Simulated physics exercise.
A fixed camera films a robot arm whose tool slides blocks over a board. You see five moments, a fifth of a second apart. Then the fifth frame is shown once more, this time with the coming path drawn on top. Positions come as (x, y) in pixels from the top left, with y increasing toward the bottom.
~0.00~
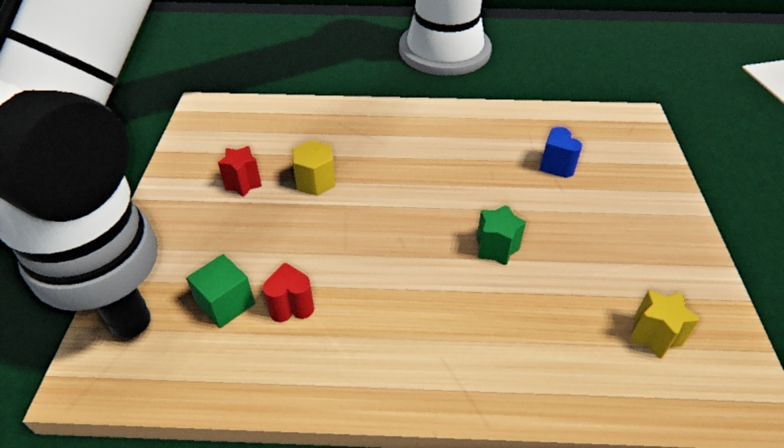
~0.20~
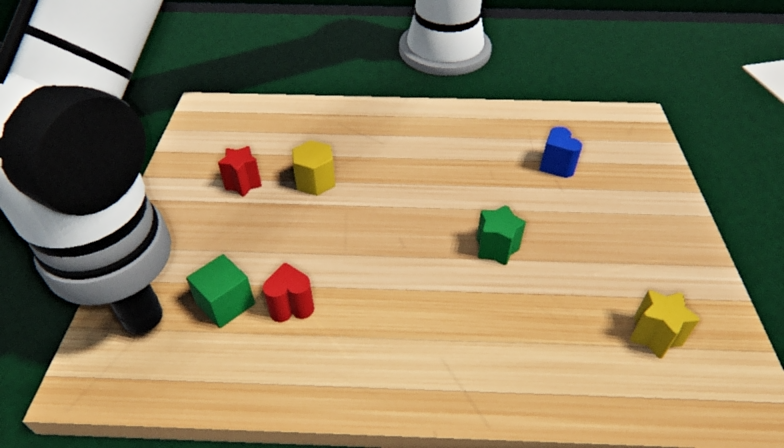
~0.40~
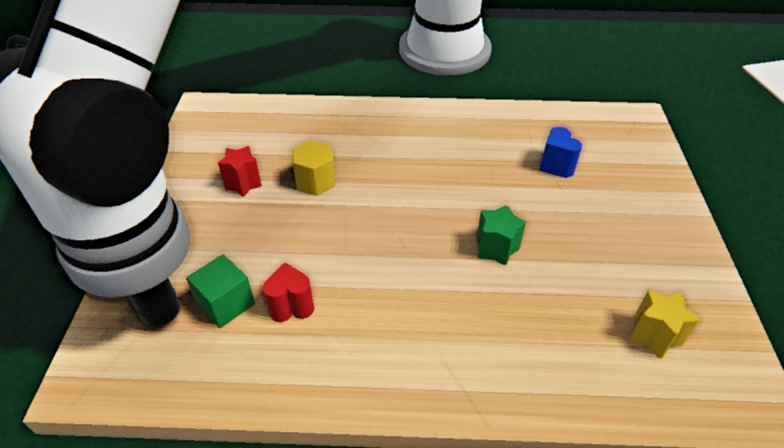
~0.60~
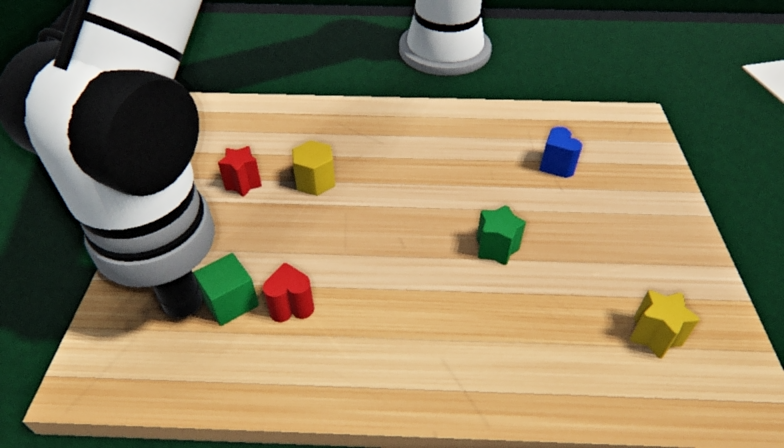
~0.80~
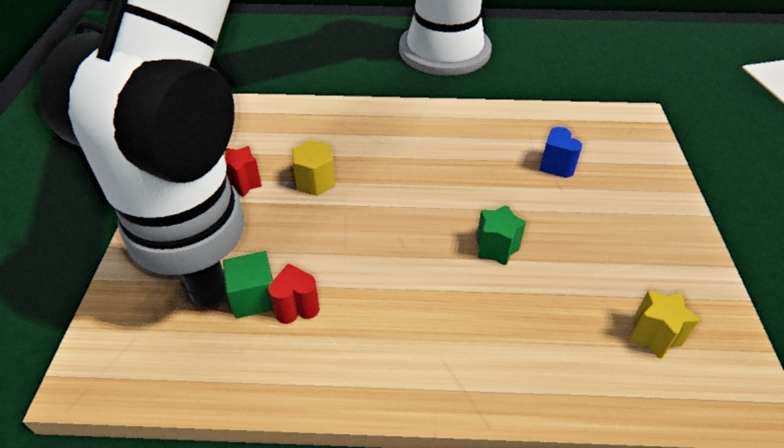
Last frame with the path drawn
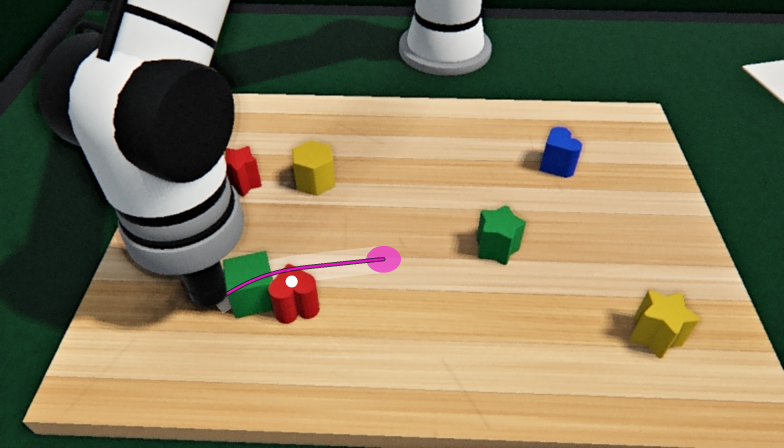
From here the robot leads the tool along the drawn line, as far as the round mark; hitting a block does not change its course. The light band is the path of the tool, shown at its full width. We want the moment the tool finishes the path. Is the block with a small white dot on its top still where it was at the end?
No.
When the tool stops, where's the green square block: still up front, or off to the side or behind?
The green square block slips off.
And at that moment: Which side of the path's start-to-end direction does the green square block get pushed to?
The right.
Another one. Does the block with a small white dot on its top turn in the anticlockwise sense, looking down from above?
That would be a no.
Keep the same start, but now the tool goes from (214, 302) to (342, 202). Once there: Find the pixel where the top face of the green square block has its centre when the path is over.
When the path ends, it will be at (279, 259).
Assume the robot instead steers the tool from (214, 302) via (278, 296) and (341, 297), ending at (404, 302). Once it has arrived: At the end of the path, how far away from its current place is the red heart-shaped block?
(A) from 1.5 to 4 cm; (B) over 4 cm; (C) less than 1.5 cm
That would be B.
The line goes from (214, 302) via (268, 275) and (326, 265), ending at (384, 259); the dot is on the red heart-shaped block.
The first path, step by step. One third of the way, tool (267, 265); green square block (299, 262), turned 60° clockwise; red heart-shaped block (314, 291), turned 15° clockwise.
Two thirds of the way, tool (325, 256); green square block (332, 267), turned 95° clockwise; red heart-shaped block (326, 301), turned 50° clockwise.
At the end, tool (384, 250); green square block (333, 268), turned 95° clockwise; red heart-shaped block (326, 302), turned 50° clockwise.
